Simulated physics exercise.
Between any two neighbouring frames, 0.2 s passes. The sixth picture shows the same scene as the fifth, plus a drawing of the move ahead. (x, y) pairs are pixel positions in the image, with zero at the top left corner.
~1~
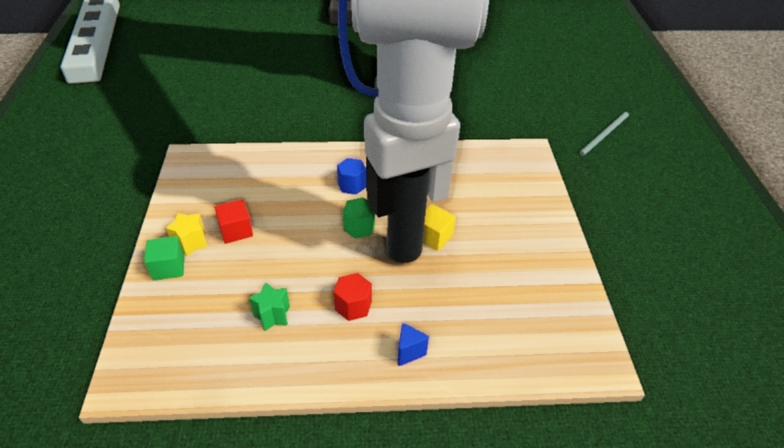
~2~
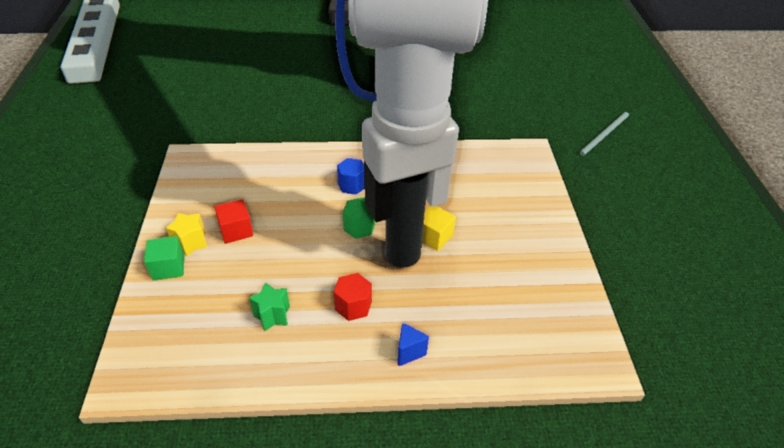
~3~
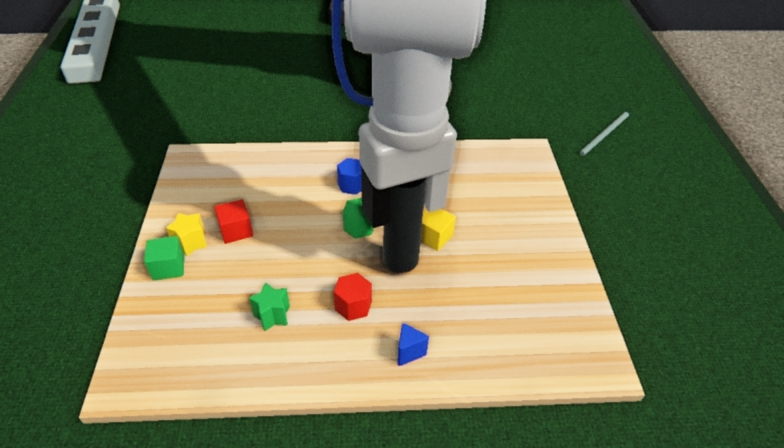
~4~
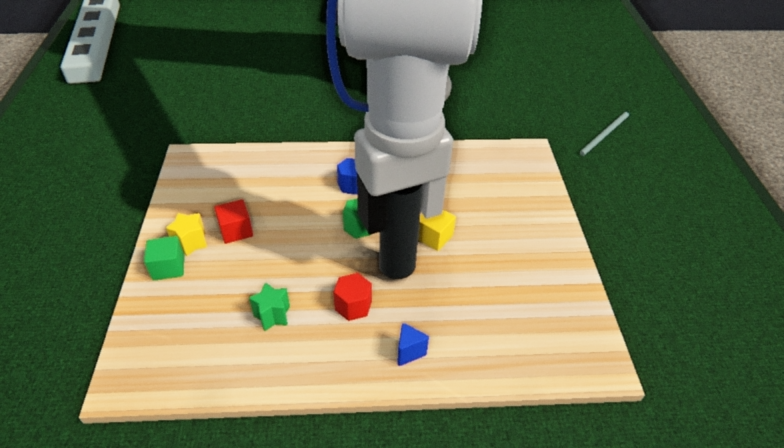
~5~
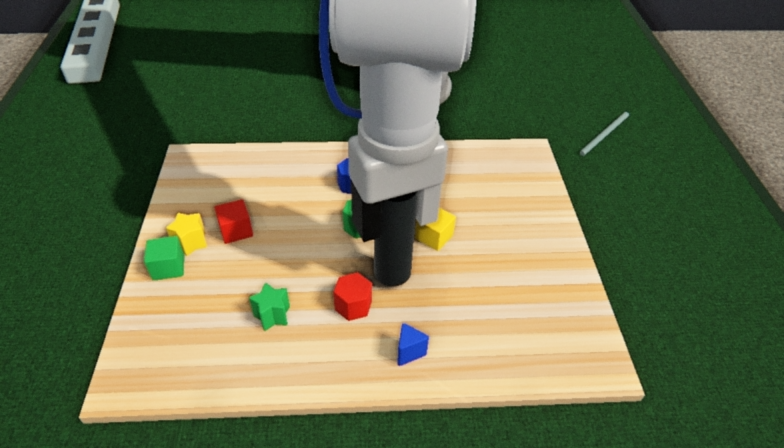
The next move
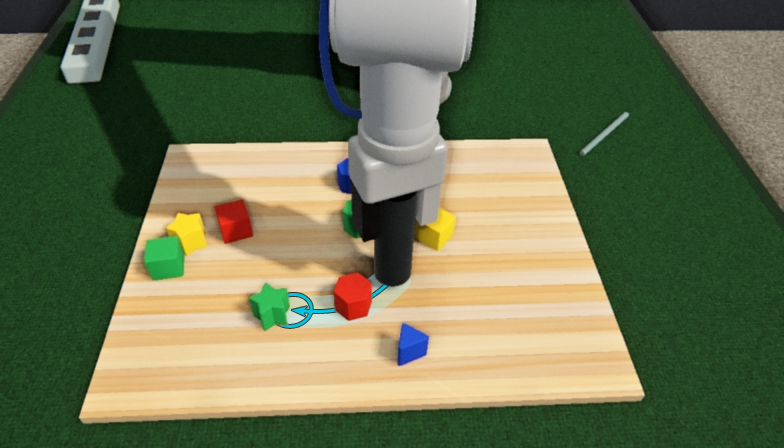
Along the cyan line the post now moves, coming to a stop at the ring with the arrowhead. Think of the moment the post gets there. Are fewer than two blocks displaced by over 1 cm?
No - that is not the case.
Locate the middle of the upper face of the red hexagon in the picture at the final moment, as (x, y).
Its top middle is near (273, 322).
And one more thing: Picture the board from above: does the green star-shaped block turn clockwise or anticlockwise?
It turns round clockwise.
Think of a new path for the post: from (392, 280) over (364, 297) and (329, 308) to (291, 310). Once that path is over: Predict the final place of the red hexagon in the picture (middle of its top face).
I'd guess (278, 323).
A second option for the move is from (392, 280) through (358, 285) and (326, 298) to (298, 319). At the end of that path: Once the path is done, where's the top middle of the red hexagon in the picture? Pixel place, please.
Around pixel (315, 327).
The line goes from (392, 280) over (366, 300) and (330, 311) to (292, 310).
The first path, step by step. One third of the way, post at (365, 293); red hexagon at (332, 297), turned 15° clockwise.
Two thirds of the way, post at (329, 304); green star-shaped block at (265, 298), turned 15° clockwise; red hexagon at (295, 311).
At the end, post at (291, 303); green star-shaped block at (254, 298), turned 55° clockwise; red hexagon at (273, 322), turned 25° anticlockwise; blue triangular block unmoved.
